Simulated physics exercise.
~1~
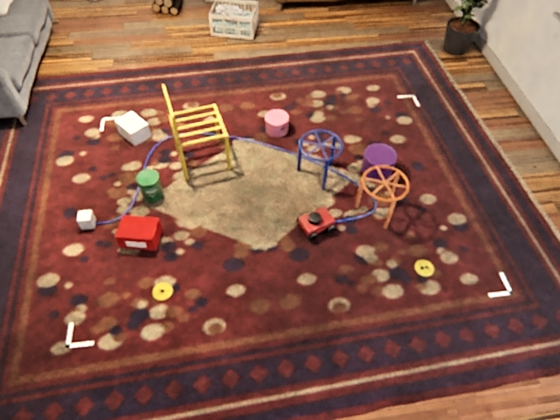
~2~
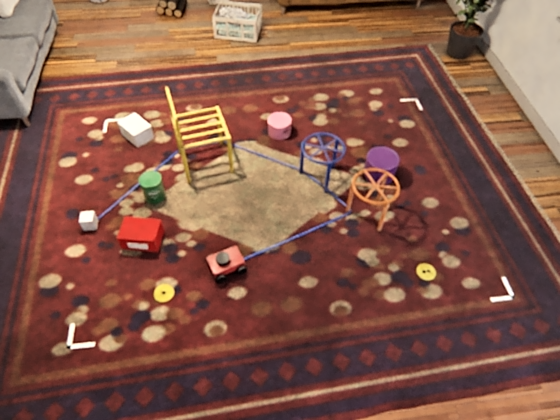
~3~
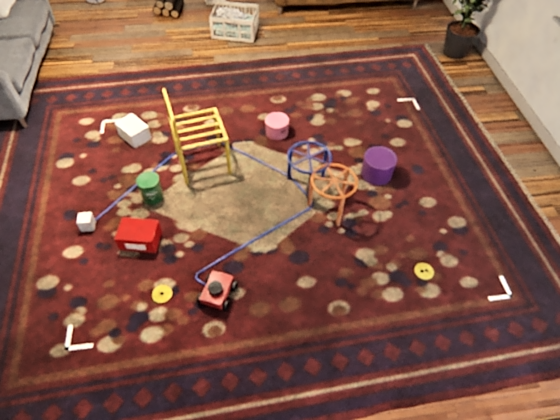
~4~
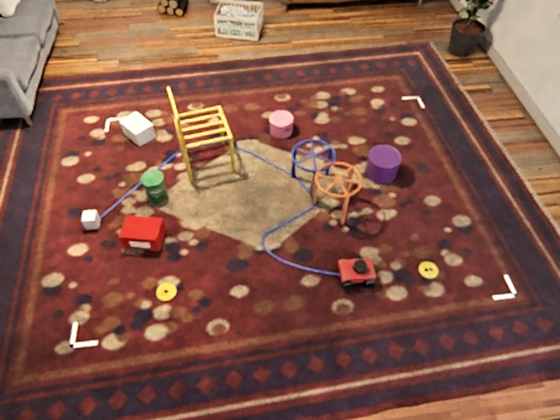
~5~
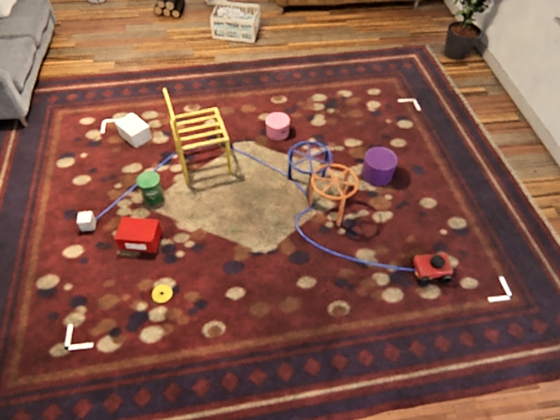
On a patterned rug, a red cart trailing a blue cord drags two stools leftward, then rolls right.
